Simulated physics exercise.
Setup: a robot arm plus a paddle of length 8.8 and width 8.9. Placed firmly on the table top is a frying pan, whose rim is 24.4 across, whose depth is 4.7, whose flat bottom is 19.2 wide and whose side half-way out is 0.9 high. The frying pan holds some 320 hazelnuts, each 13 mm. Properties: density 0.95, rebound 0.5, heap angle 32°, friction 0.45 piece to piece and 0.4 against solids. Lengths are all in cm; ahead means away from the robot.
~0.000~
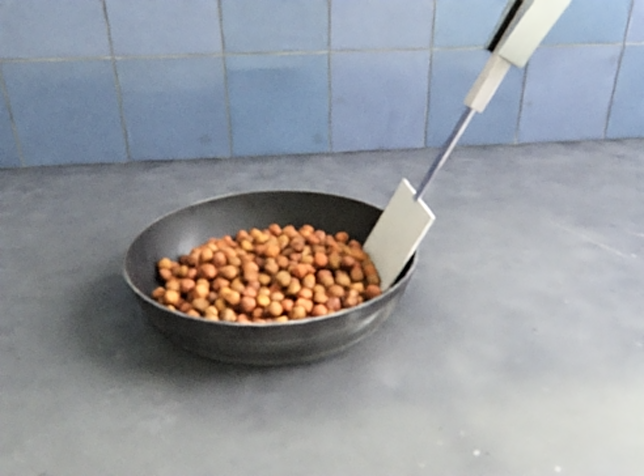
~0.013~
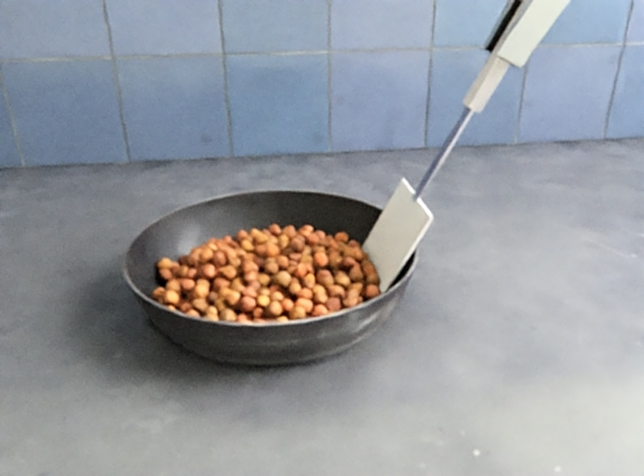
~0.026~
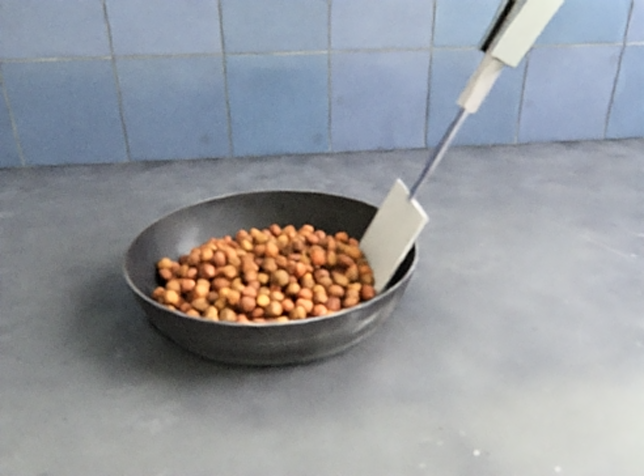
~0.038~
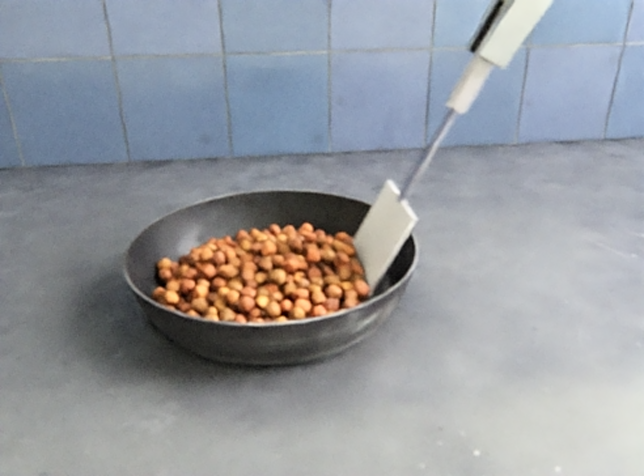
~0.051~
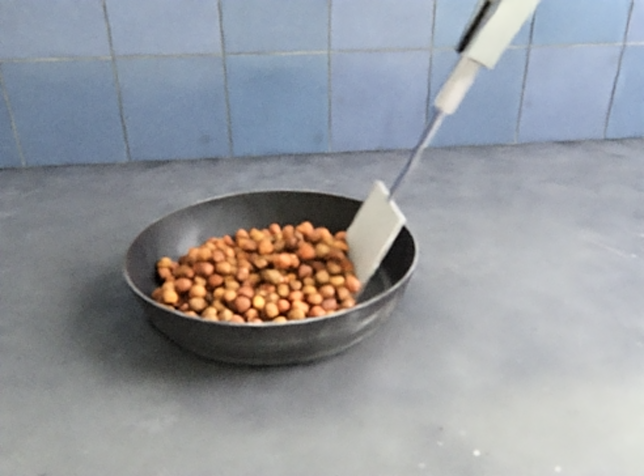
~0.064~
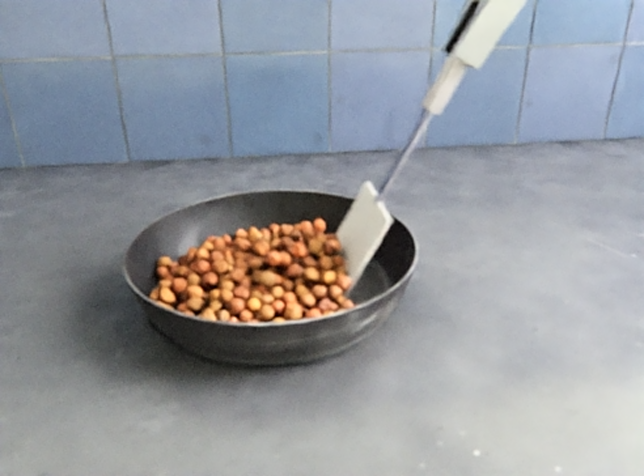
A white paddle on a metal rod starts against the right inner side of a dark frying pan filled with round brown nuts. It slides steadily left, pushing the nearby nuts into the pile, which bunches up slightly and leaves a patch of bare pan on the right.
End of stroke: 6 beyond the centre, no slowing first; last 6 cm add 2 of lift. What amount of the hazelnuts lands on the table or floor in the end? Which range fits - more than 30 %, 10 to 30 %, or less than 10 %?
The range that fits is less than 10 %.
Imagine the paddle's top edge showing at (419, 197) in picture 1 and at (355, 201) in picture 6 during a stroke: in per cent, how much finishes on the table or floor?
Around 20 per cent finishes there.
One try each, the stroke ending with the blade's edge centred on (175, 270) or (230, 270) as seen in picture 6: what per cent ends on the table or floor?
About 25 and 0 per cent.
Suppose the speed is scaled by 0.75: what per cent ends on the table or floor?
Near 0 in a hundred.
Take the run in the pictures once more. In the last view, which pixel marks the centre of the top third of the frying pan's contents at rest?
The centre sits close to (175, 266).
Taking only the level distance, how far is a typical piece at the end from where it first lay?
I'd guess close to 3 centimetres.
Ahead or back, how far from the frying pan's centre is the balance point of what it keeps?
Roughly 4.5 cm ahead of the centre.
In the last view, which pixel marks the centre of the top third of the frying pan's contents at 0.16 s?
About pixel (225, 262).
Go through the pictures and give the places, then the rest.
Paddle top edge at (418, 197), sloping 62°; upper third of the load around (282, 269), from x 160 to 380, top at y 230; 317 in the frying pan, in the first picture.
Paddle top edge at (417, 197), sloping 62°; upper third of the load around (282, 269), from x 160 to 380, top at y 230, in the second picture.
Paddle top edge at (411, 197), sloping 62°; upper third of the load around (282, 269), from x 160 to 380, top at y 230, in the third picture.
Paddle top edge at (401, 198), sloping 62°; upper third of the load around (287, 266), from x 160 to 375, top at y 230, in the fourth picture.
Paddle top edge at (390, 199), sloping 62°; upper third of the load around (282, 266), from x 160 to 375, top at y 230, in the fifth picture.
Paddle top edge at (378, 199), sloping 62°; upper third of the load around (283, 264), from x 155 to 375, top at y 225; 317 in the frying pan, in the sixth picture.
After 0.11 s, sloping 62°, highest piece 6 above the table; 317 in the frying pan.
After 0.16 s, sloping 62°, highest piece 7 above the table; 317 in the frying pan.
After 0.38 s, sloping 62°, highest piece 7 above the table; 300 in the frying pan, 11 on the table or floor, 6 on the blade or in flight.
After 1.43 s, sloping 62°, highest piece 5 above the table; 298 in the frying pan, 19 on the table or floor.
At rest, 298 in the frying pan, 19 on the table or floor. That is 6 % on the table or floor.
